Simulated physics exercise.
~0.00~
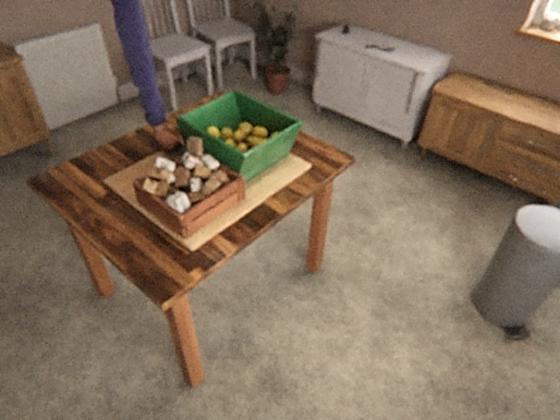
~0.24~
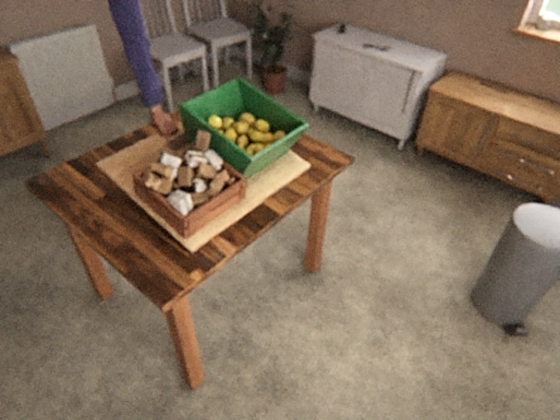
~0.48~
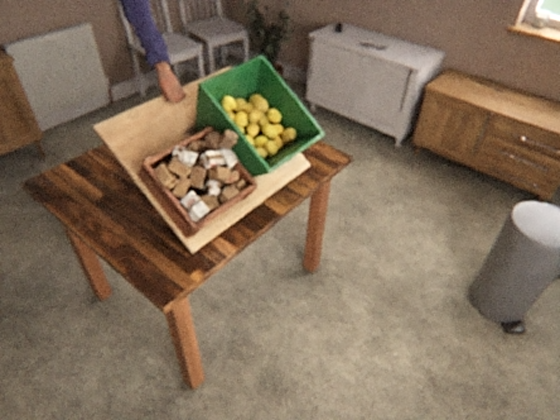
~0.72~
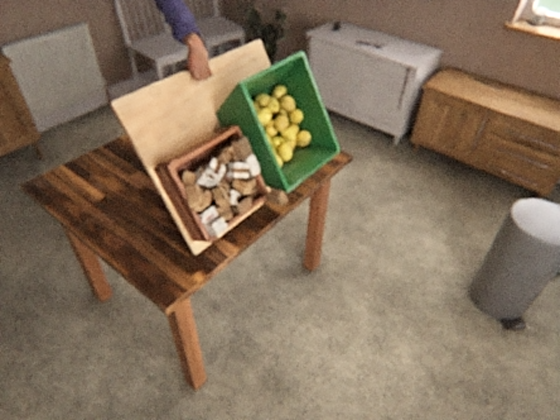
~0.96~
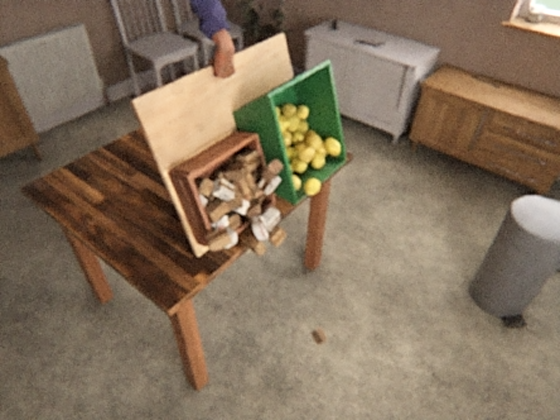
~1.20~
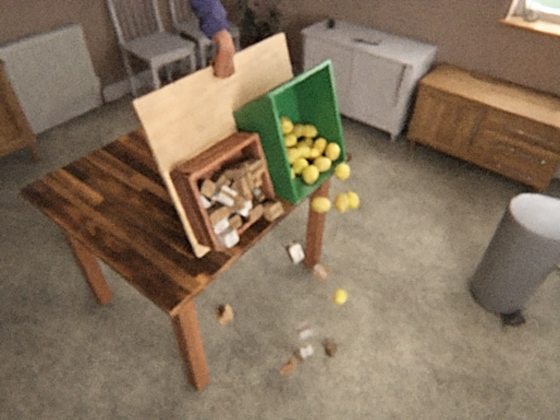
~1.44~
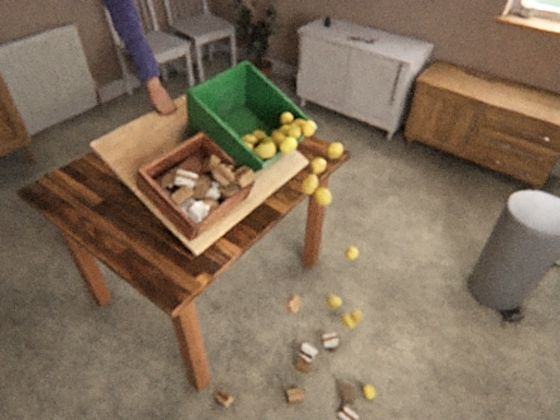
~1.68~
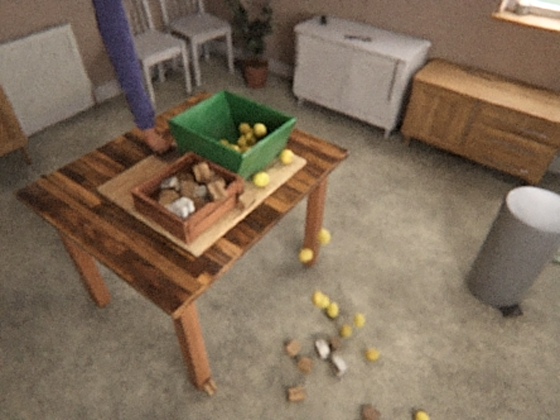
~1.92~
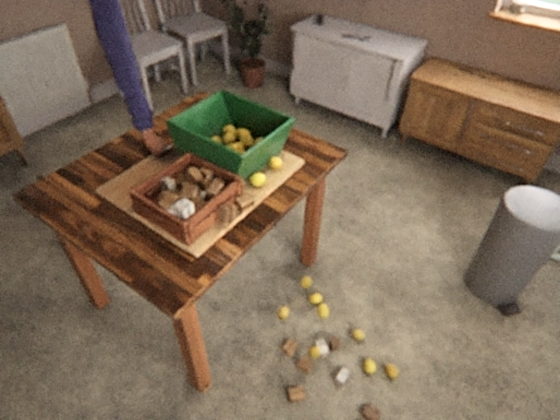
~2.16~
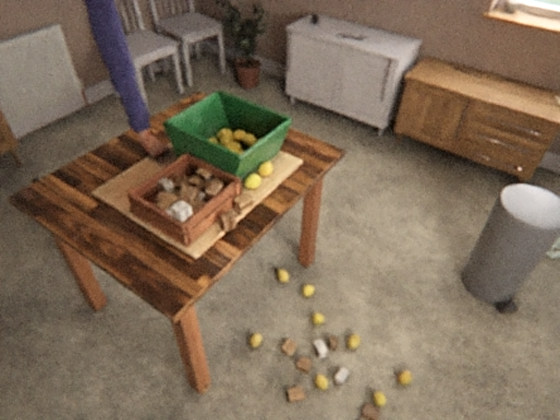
A hand tips a board holding two totes, spilling some lemons and parcels, then lowers it.
